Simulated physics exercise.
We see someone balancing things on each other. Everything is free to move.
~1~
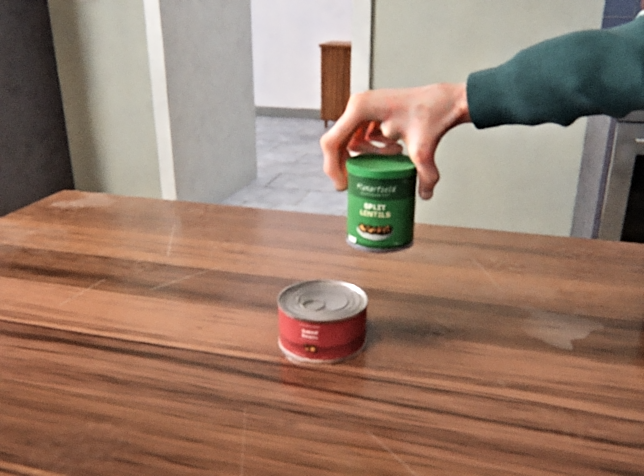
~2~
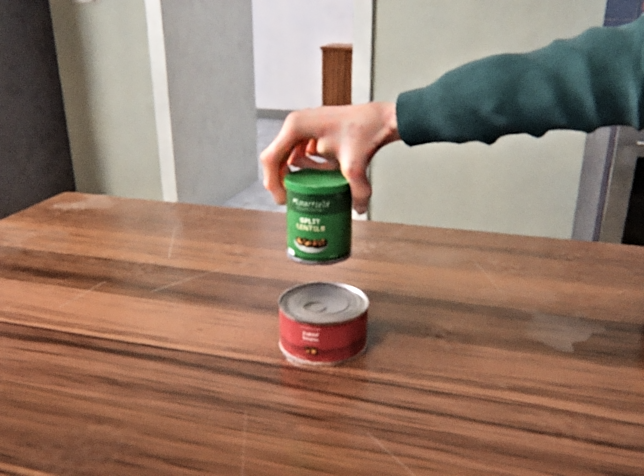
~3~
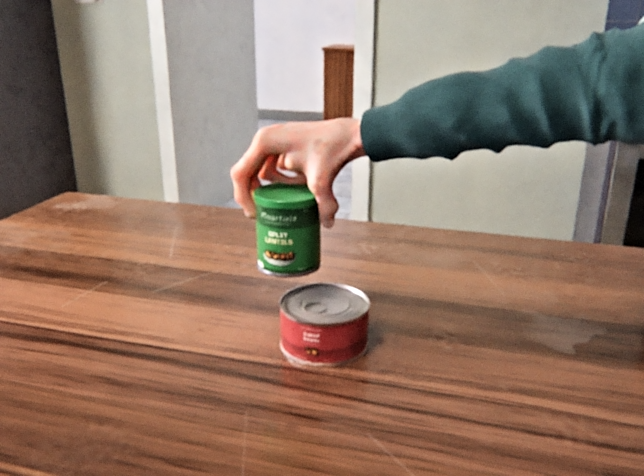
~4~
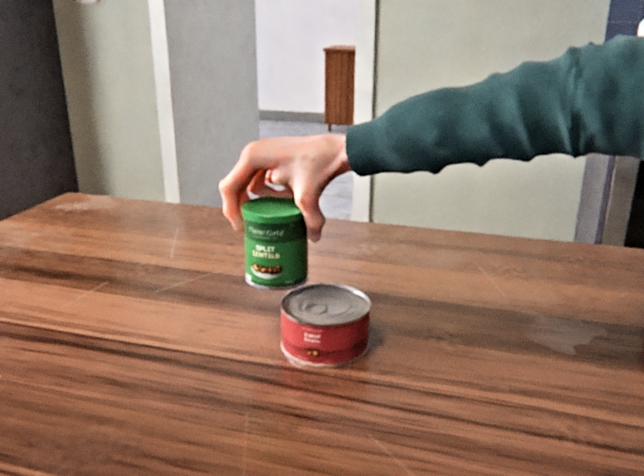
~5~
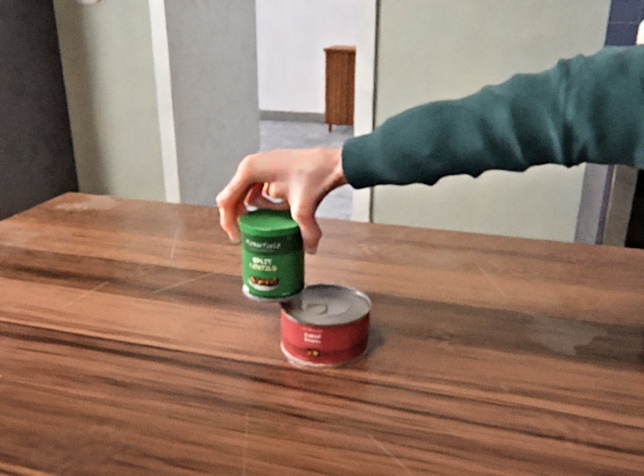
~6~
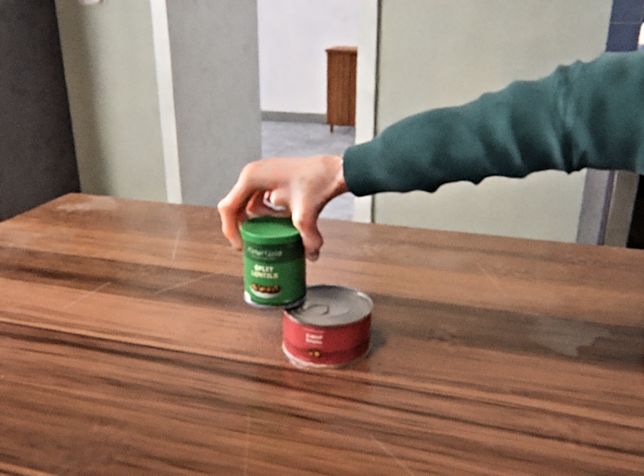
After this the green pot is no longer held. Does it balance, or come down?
It loses its balance.
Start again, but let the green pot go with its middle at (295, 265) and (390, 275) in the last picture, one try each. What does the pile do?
First try: It holds; second try: It comes apart.
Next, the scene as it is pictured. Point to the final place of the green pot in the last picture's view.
Around (213, 300).
Then, 0.30 s past the last view, green pot now fallen.
Then, 0.40 s past the last view, things are still on the move.
Then, 2.00 s past the last view, nothing new.
Finally, fallen, green pot; the other 2 still in place. Final places as the last picture's camera would see them, green pot near (213, 301). The pile comes apart.
